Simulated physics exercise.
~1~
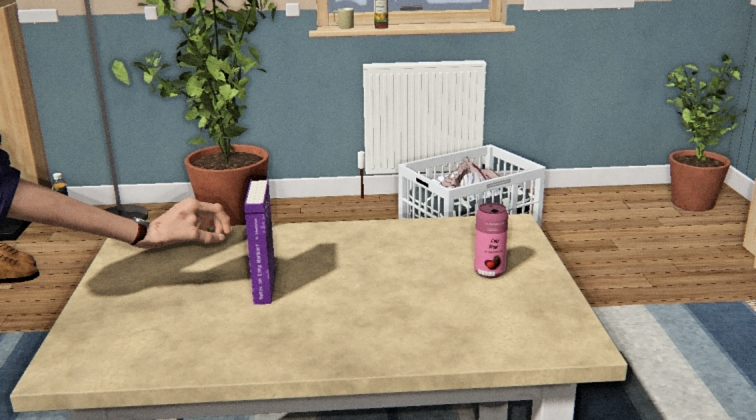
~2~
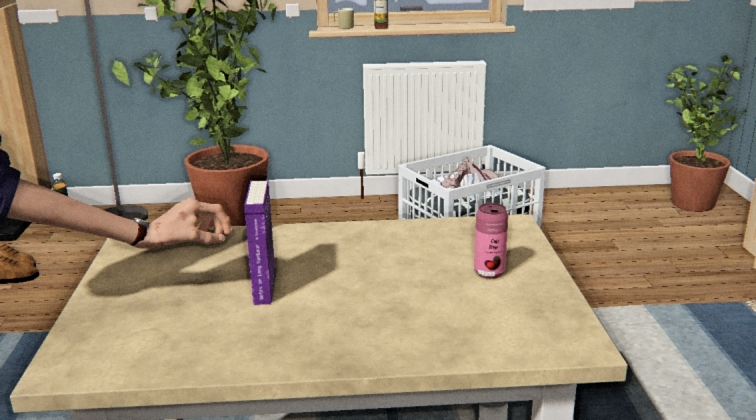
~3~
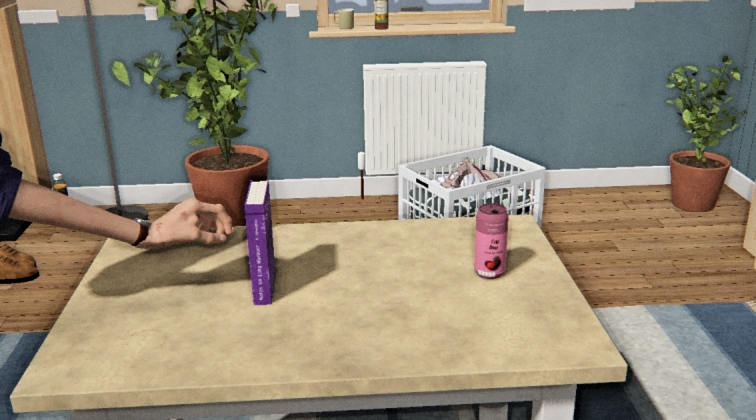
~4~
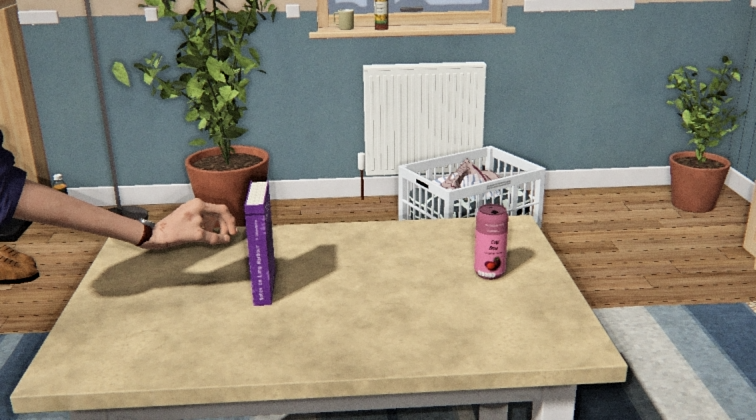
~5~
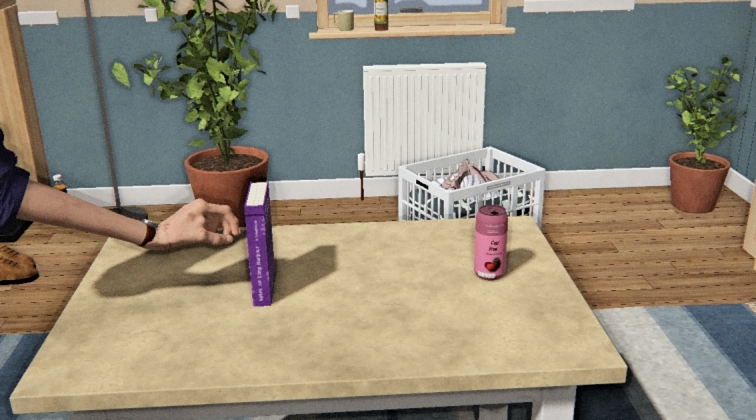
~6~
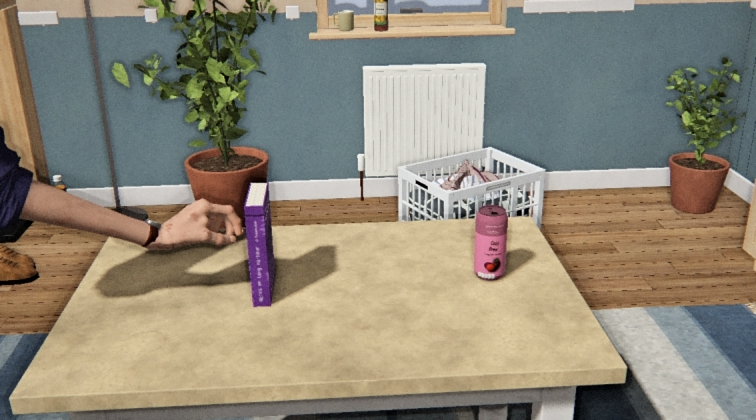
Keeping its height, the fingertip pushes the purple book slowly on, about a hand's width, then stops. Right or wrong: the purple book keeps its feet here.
Wrong, it falls.
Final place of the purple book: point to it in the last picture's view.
Near (332, 280).
Then, 0.60 s past the last view, purple book rocked 20° from its first pose near (279, 242).
Then, 0.80 s past the last view, purple book rocked 67° from its first pose near (317, 263).
Then, 0.90 s past the last view, purple book on its side near (331, 276).
Finally, down or leaning hard on the table, purple book. Final places as the last picture's camera would see them, purple book near (332, 280).
